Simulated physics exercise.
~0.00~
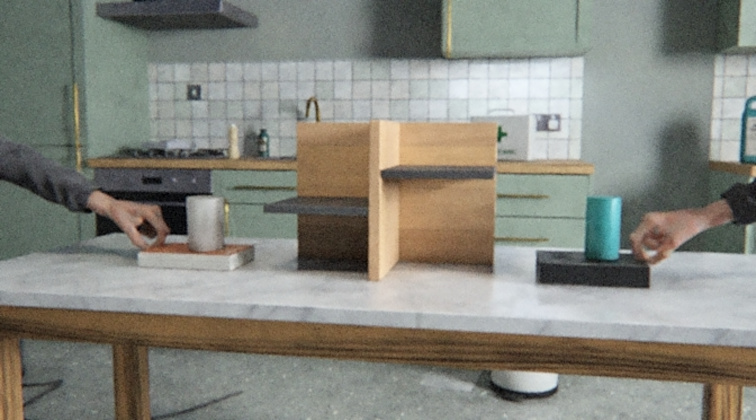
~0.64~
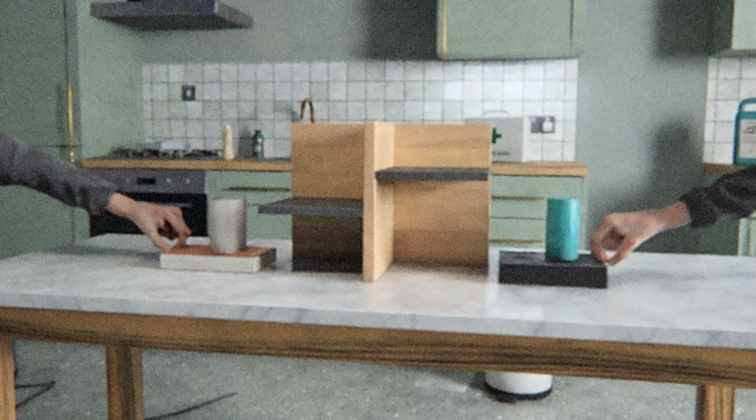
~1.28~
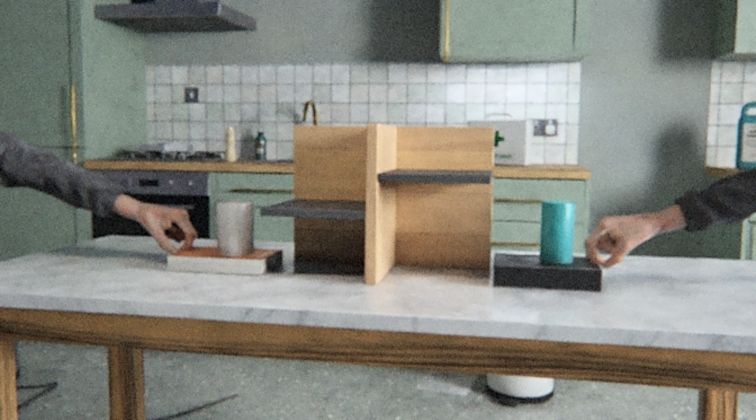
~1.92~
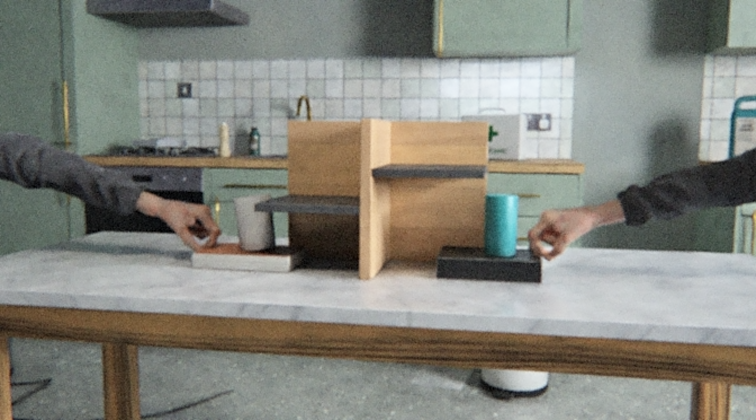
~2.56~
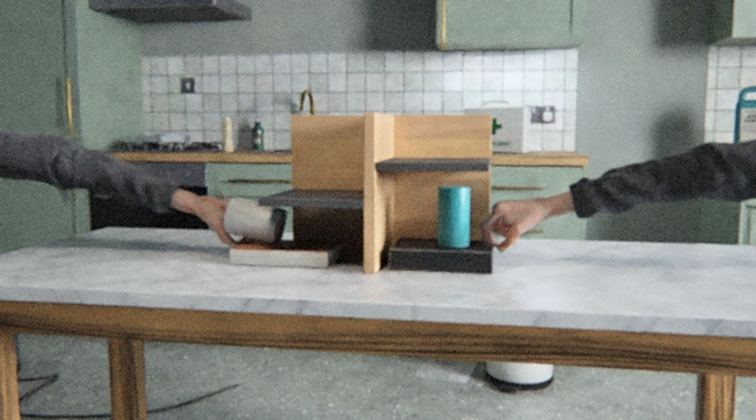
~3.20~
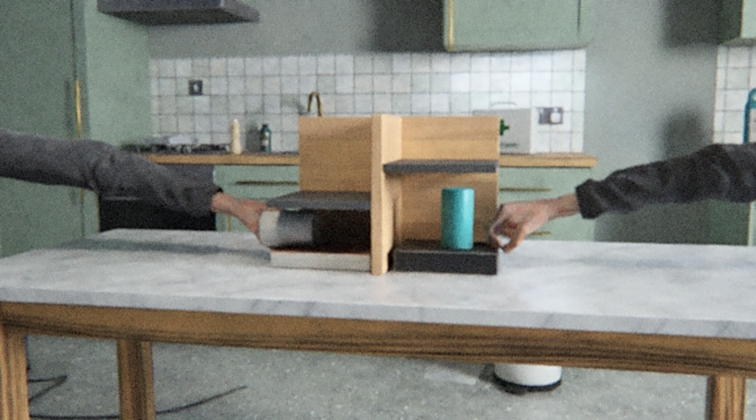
At first, a white beaker stands on an orange book at the left of a marble table, and a turquoise candle stands on a black tray at the right. Between them is a wooden shelf unit with two dark ledges, the left one lower. Two hands slide the book and the tray inward, the beaker and candle riding upright. The beaker meets the lower ledge, tilts back, and tips over toward the left hand. The hand keeps pushing the book in, with the beaker on its side, while the candle ends upright beneath the higher ledge.
